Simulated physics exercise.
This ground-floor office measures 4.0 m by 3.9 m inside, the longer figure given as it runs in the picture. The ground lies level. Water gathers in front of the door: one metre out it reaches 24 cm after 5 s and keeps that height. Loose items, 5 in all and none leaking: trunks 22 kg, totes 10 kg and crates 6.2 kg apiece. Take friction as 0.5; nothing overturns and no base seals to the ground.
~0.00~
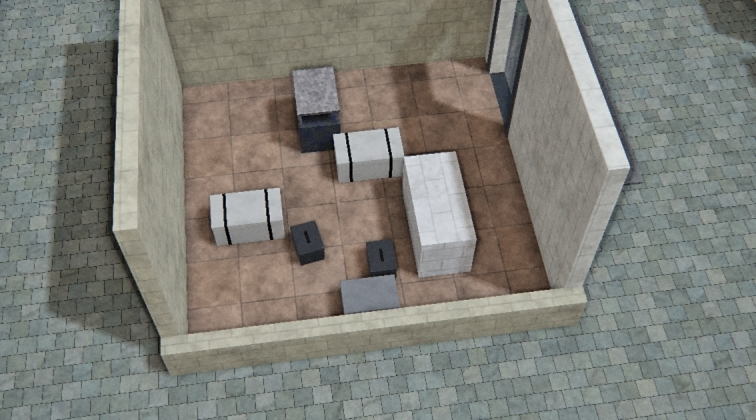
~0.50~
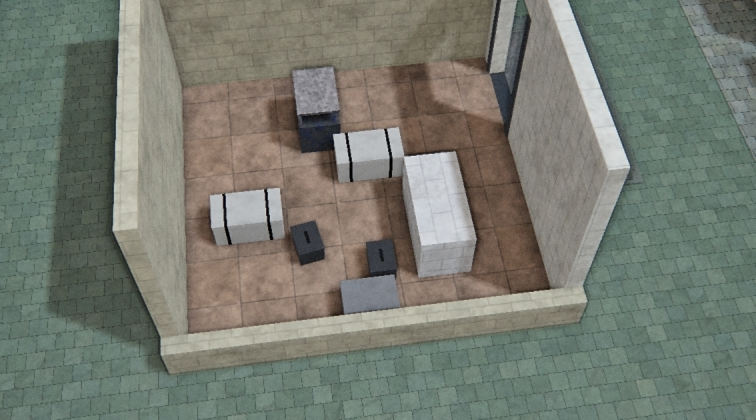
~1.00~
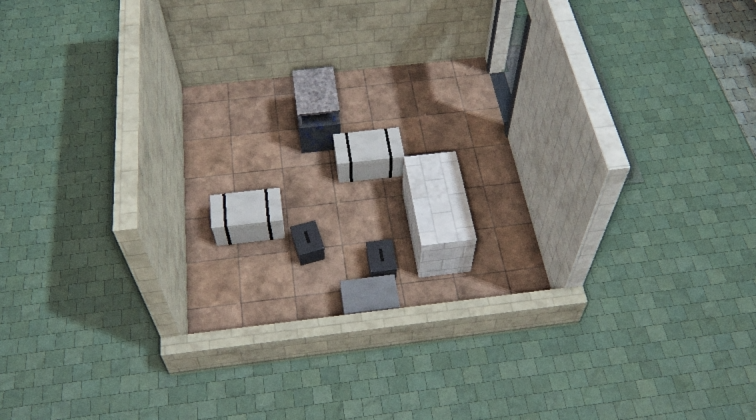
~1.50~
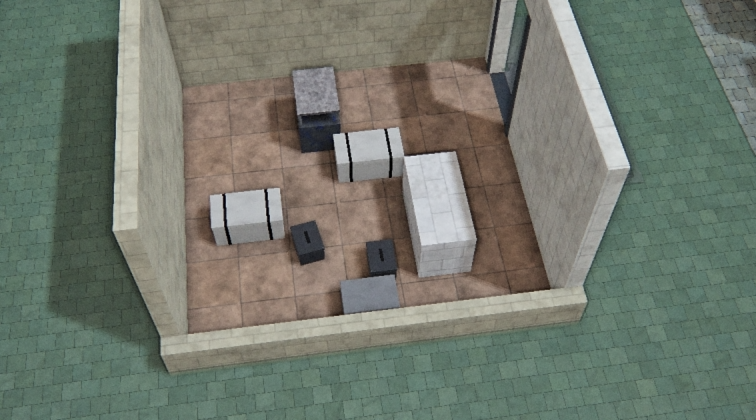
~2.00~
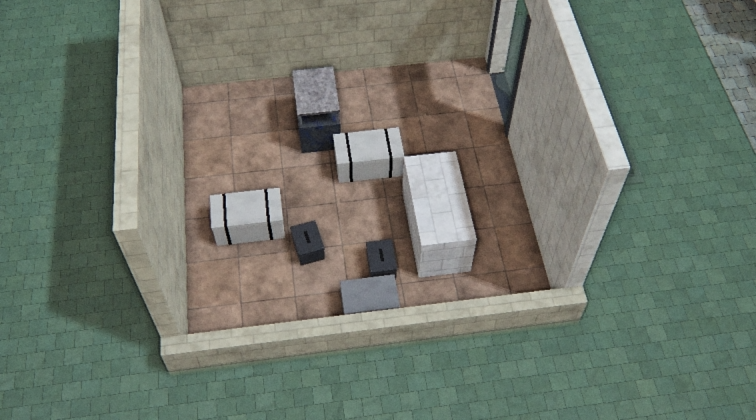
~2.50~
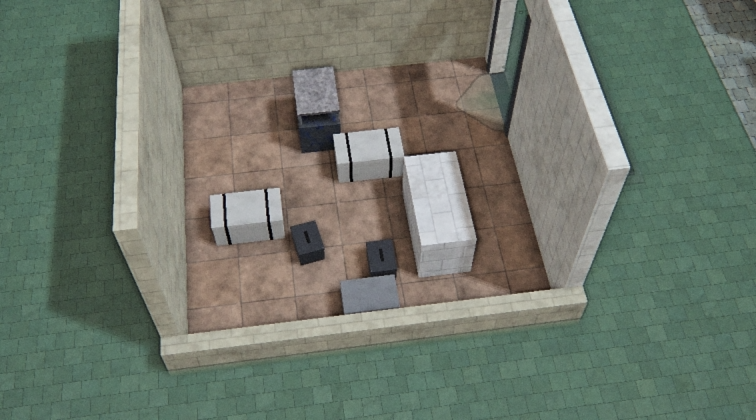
Green water spreads over the grey paving around a small, roofless room with pale stone walls and brown floor tiles, seen from high above its low front wall. Inside are two white boxes with black bands, a large white block, two small dark boxes, a grey slab-like item and a stone-topped dark unit. The camera and objects stay still as a little water enters at the back-right doorway.
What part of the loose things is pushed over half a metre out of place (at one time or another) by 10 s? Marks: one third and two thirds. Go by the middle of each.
Share: From one to two thirds.
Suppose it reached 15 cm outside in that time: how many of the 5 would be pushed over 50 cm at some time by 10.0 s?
In that case 0 of them.
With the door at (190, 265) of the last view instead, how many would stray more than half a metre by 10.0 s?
In that case 5 of them.
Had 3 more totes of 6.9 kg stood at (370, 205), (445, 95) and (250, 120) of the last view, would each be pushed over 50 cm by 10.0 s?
In turn: Over, more, past it.
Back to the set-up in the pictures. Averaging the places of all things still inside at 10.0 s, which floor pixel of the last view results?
At about (324, 277).
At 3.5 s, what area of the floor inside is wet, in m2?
About 2.5 m2.
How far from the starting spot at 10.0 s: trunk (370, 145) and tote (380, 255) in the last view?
In that order: 140 cm, 5 cm.
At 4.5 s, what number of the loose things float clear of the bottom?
I count 0.
After 3.5 s 0 of 5 are over 50 cm from their spots; 0 afloat.
After 4.5 s 0 of 5 are over 50 cm from their spots; 0 afloat.
After 7.0 s 1 of 5 are over 50 cm from their spots; 0 afloat.
After 10.0 s 2 of 5 are over 50 cm from their spots, and 2 have been at some point; 4 afloat.
